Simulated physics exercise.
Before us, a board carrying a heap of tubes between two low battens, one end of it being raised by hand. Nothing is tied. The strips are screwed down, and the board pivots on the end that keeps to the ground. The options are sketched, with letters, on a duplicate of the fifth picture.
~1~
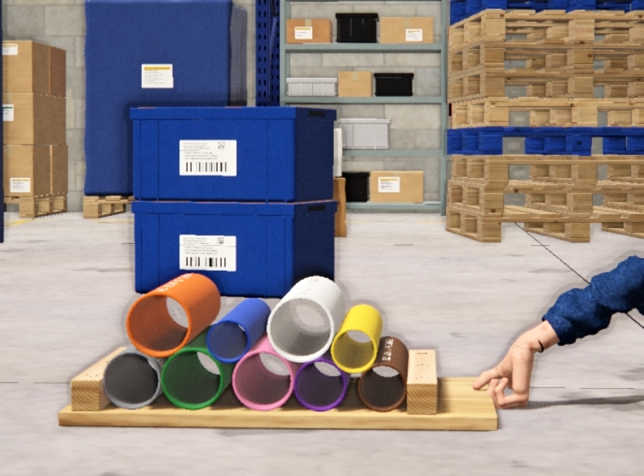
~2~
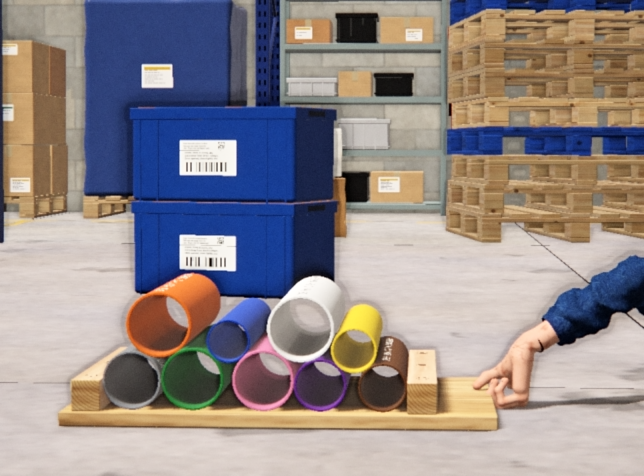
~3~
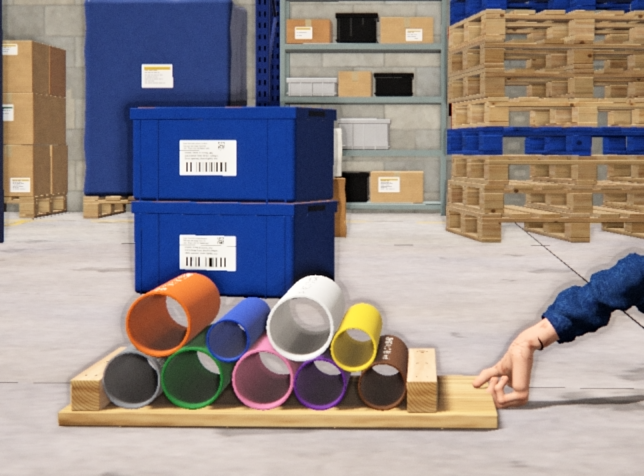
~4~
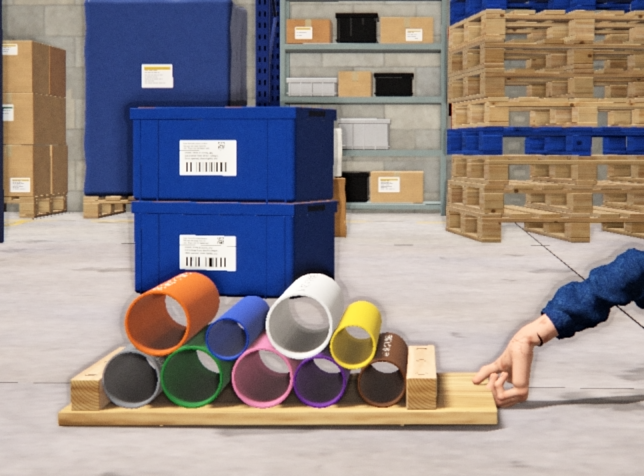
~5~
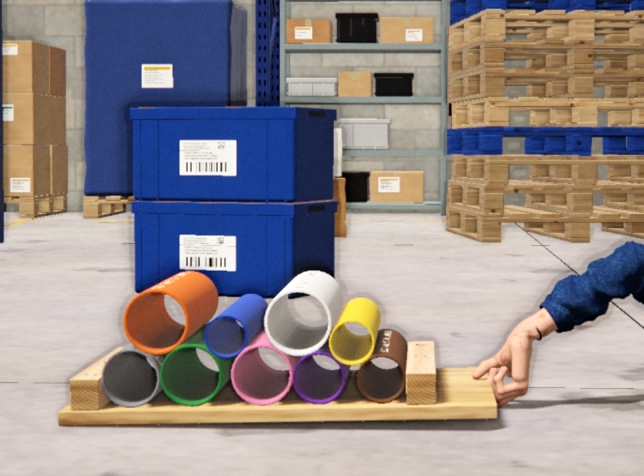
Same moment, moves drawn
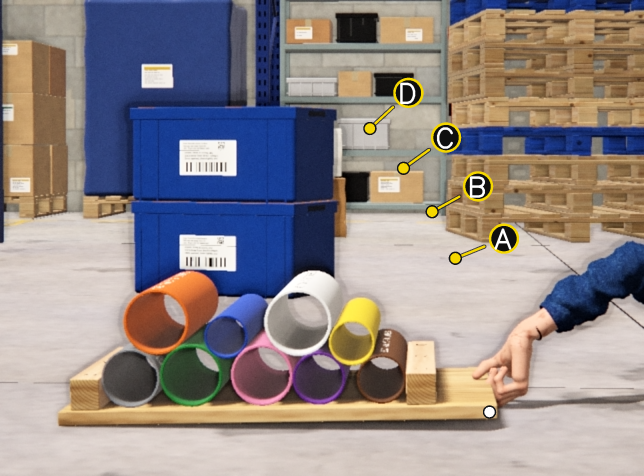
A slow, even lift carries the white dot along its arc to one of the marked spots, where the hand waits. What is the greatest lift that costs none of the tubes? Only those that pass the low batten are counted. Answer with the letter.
The highest mark that will do is A.
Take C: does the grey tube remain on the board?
Yes, with C.
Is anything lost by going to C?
At C: Yes.
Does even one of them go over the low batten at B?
At B: Yes.
On the marked copy, A at (455, 258); B at (432, 212); C at (403, 168); D at (370, 129); the white dot at (490, 412).
Taking A. A third of the way, board at 15°.
Two thirds of the way, board at 22°.
When it is over, board at 22°, none over the low batten.
As for the rest, B one over the low batten (orange); C four over the low batten (blue, yellow, white, orange); D four over the low batten (blue, yellow, white, orange).
